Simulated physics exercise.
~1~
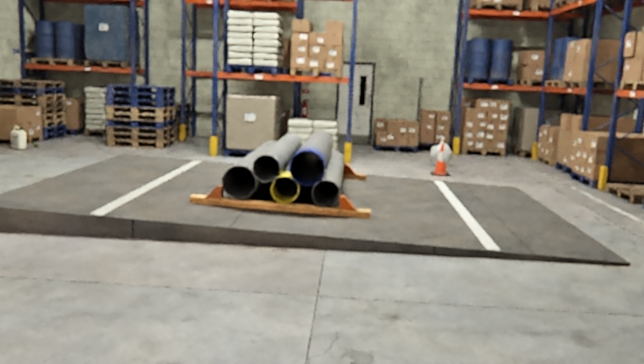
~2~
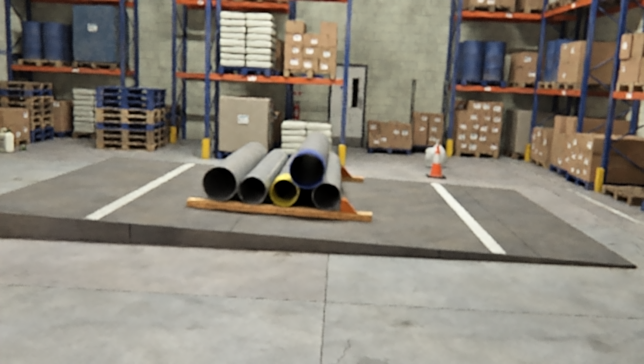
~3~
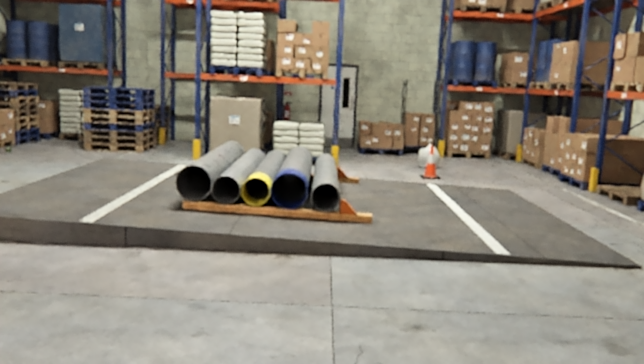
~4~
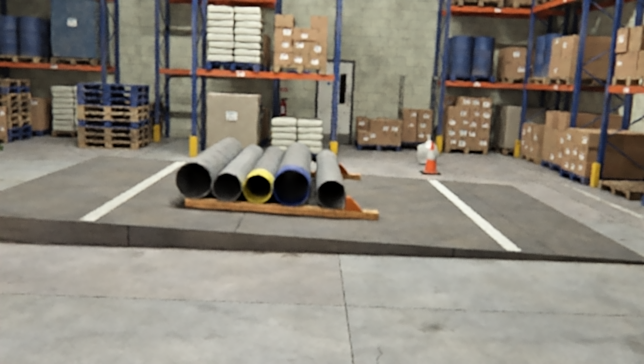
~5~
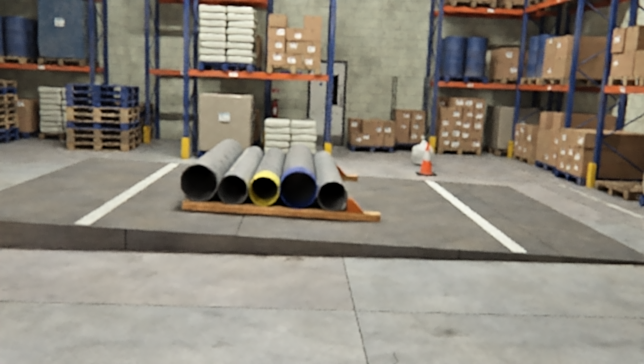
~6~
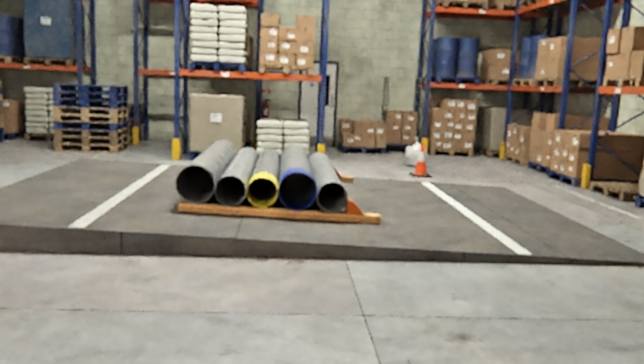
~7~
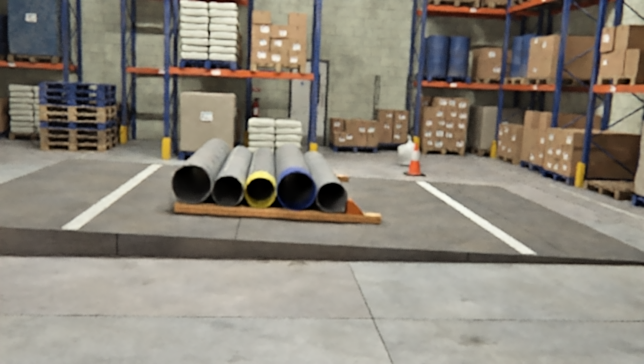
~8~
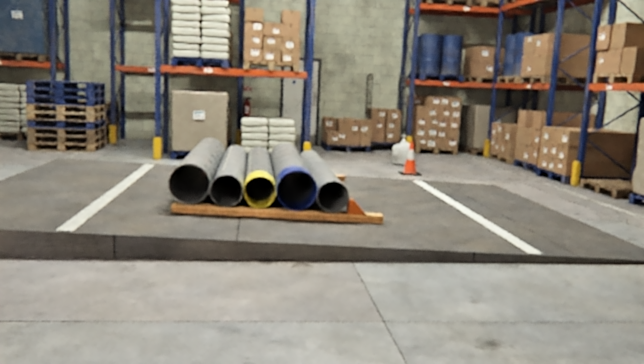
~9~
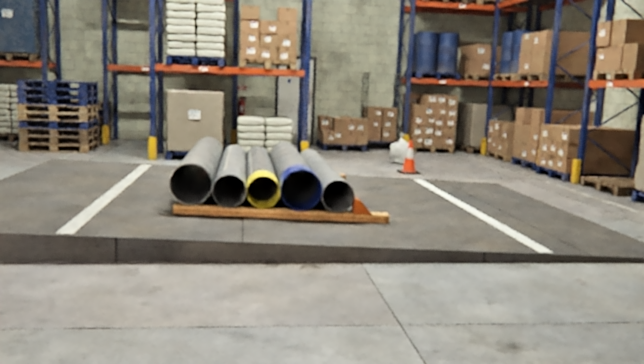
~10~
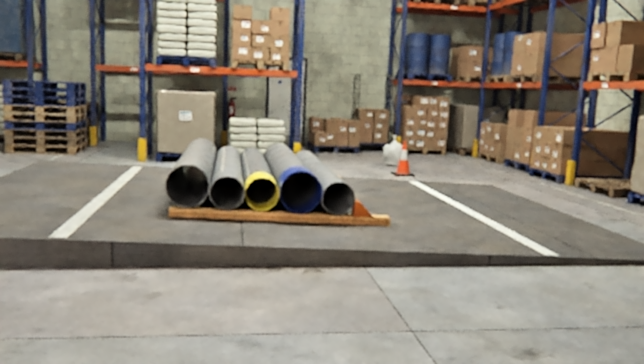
Five plastic pipes, one yellow and one blue among three grey, settle from a small pile on wooden bearers, rolling left into a single row, then shift slightly right and come to rest between two white lines on the warehouse floor, with neither coloured pipe crossing.
